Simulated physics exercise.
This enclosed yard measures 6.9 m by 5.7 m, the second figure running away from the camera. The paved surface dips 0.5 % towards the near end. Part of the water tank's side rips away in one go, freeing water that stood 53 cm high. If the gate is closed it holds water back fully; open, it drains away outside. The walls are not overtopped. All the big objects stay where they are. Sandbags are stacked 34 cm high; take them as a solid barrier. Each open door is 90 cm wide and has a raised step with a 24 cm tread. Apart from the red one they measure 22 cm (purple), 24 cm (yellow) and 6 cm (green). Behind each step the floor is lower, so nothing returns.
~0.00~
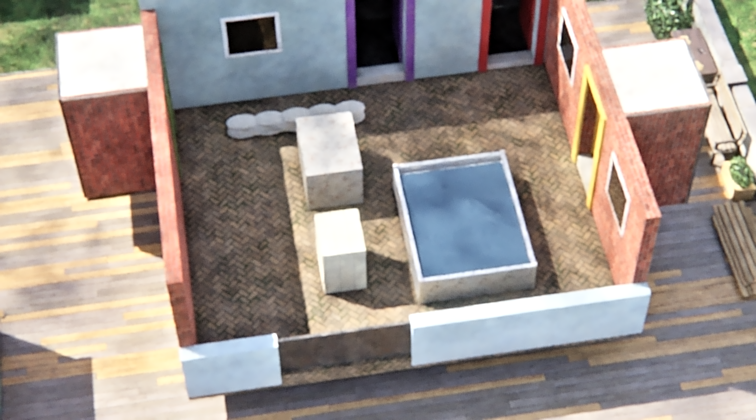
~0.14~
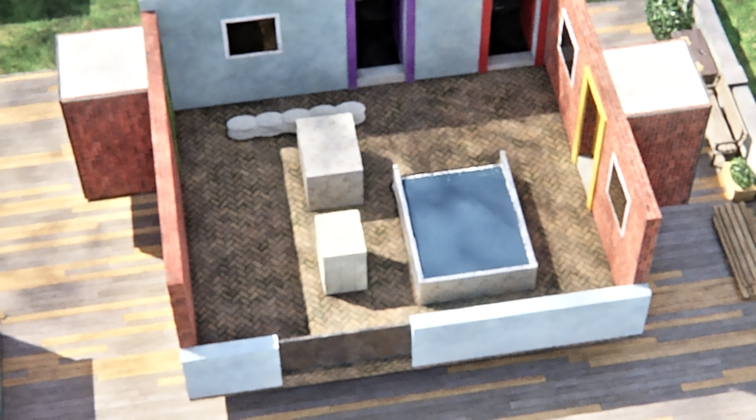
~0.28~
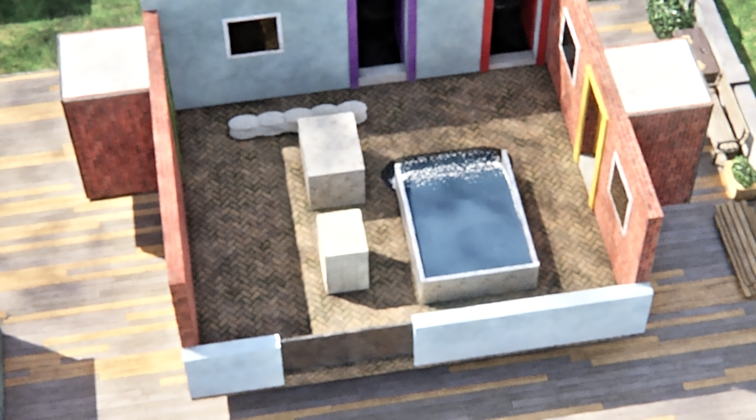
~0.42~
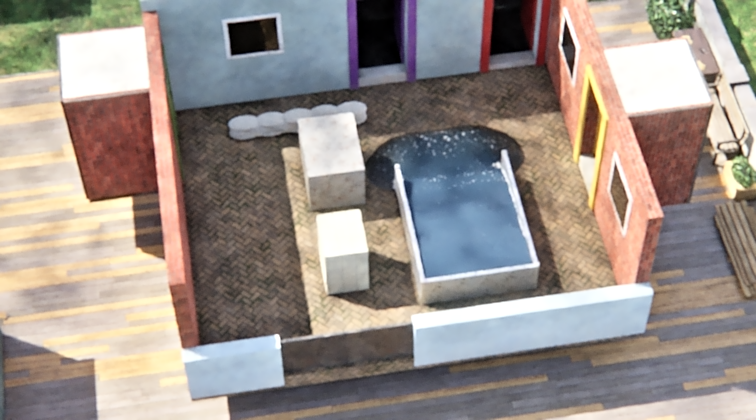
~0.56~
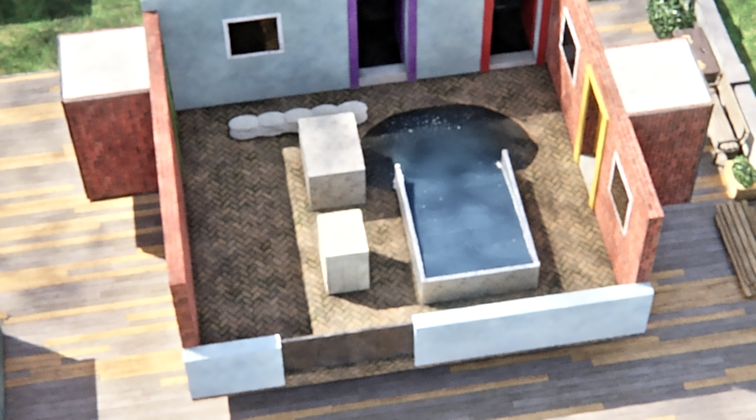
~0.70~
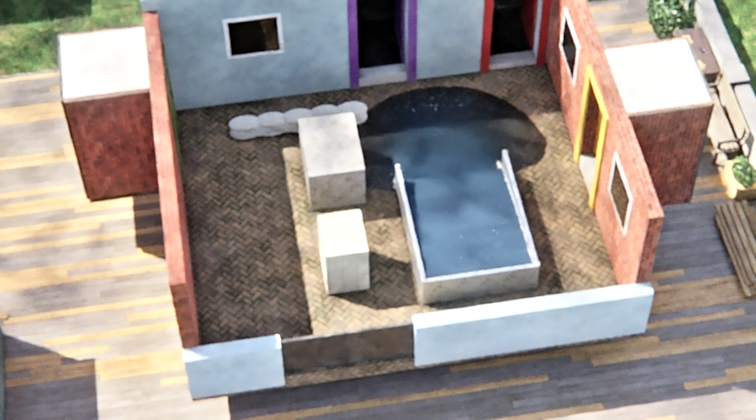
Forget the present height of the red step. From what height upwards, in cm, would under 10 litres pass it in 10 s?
About 24 cm.
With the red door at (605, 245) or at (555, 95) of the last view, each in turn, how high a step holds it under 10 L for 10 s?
Roughly 7.5 and 22 cm.
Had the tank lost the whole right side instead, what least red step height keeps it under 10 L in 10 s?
About 21 cm.
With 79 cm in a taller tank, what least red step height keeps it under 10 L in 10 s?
Then roughly 38 cm.
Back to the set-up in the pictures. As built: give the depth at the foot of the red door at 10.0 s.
Roughly 4.5 cm deep.
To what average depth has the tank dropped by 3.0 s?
Some 16 cm.
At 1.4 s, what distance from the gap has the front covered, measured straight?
About 3.0 m.
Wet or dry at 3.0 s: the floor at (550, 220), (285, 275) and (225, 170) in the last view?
In turn: Not reached, dry, under water.
After 1.4 s water covers 25 % of the floor, deepest (31 cm) near (421, 83); 13 cm at the red door, 0 litres in over its 13 cm step.
After 3.0 s water covers 40 % of the floor, deepest (29 cm) near (536, 68); 25 cm at the red door, 36 litres in over its 13 cm step.
After 10.0 s water covers 95 % of the floor, deepest (11 cm) near (250, 369); 4 cm at the red door, 92 litres in over its 13 cm step.
At the red door as built, the water arrived by 1.2 s and peaked near 26 cm at 2.8 s.
Run again over the same 10 s with other heights there, 23 litres in over 20.5 cm, 4 litres over 27.5 cm. The limit of 10 litres is kept from about 24 cm up.
